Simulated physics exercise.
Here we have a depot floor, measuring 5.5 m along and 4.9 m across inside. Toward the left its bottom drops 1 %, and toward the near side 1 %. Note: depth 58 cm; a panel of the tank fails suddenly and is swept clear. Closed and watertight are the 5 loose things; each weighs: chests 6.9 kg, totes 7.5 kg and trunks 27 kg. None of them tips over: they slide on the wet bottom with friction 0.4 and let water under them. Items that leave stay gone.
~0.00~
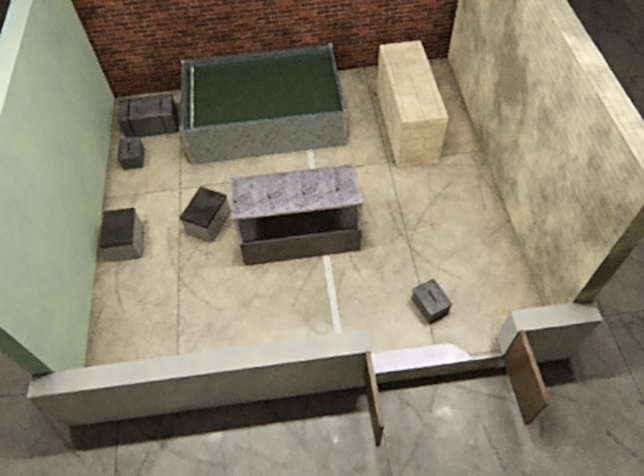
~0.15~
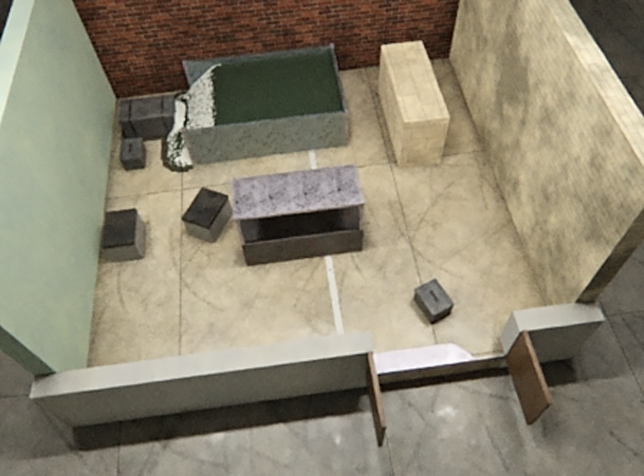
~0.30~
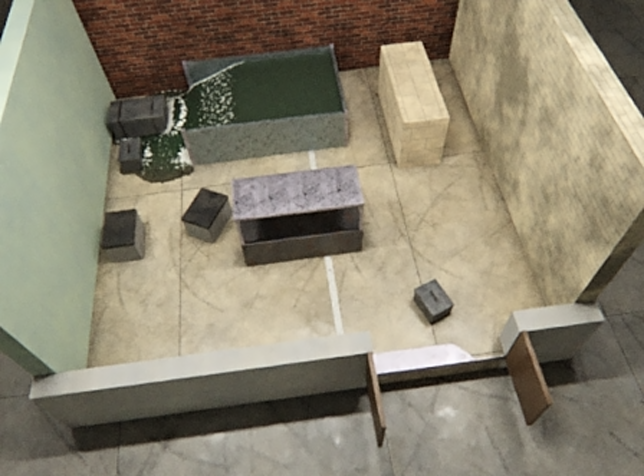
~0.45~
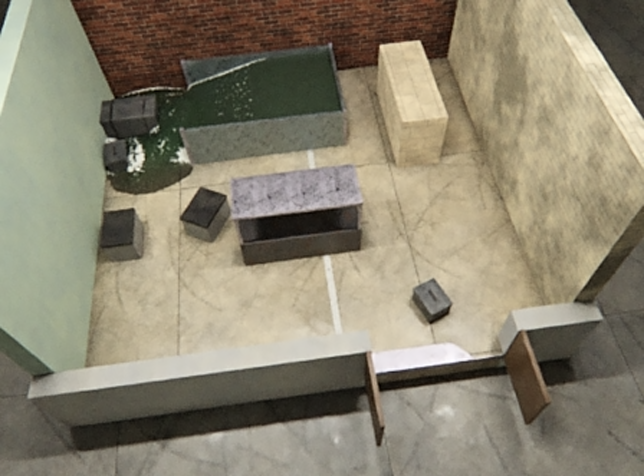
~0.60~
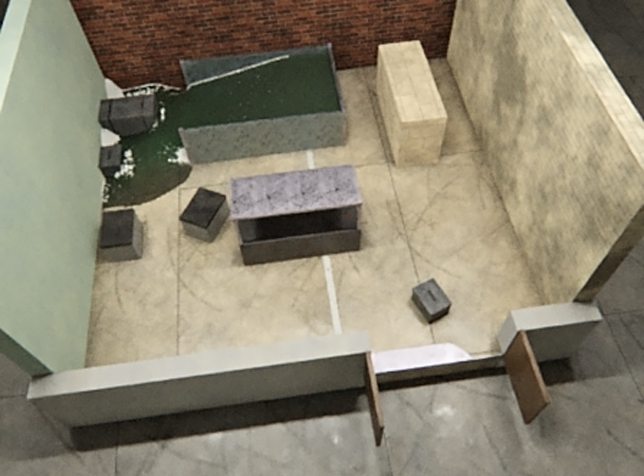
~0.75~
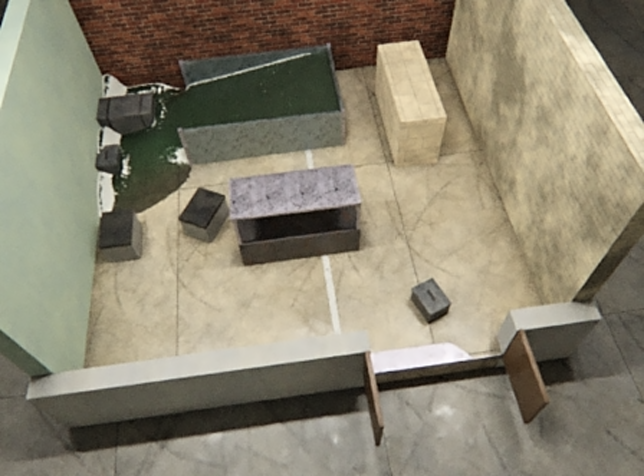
The clip opens on a walled room with dark boxes scattered about and a tank of green water at the back. The tank's left end gives way and foaming water pours out, pushing two boxes slightly left, then spreads along the green wall while the other boxes stay put.
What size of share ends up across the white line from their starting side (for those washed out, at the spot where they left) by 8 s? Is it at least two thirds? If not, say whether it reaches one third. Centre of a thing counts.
No, but it reaches one third.
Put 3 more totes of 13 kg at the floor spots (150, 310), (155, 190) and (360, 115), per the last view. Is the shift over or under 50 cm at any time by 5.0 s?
In the order asked: Crosses the line, crosses the line, stays inside the line.
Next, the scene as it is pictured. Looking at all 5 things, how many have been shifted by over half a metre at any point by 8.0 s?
That comes to 5.
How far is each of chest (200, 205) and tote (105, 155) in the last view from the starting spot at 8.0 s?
Respectively 60 cm and 450 cm.
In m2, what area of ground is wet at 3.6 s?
My estimate is roughly 16 m2.
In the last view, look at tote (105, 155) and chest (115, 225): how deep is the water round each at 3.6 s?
About 21 and 10 cm.
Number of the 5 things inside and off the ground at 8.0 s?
4 at that moment.
After 1.6 s 0 of 5 are over the mark; 2 afloat.
After 3.6 s 1 of 5 are over the mark; 2 afloat.
After 5.6 s 3 of 5 are over the mark; 4 afloat.
After 8.0 s 3 of 5 are over the mark; 4 afloat.
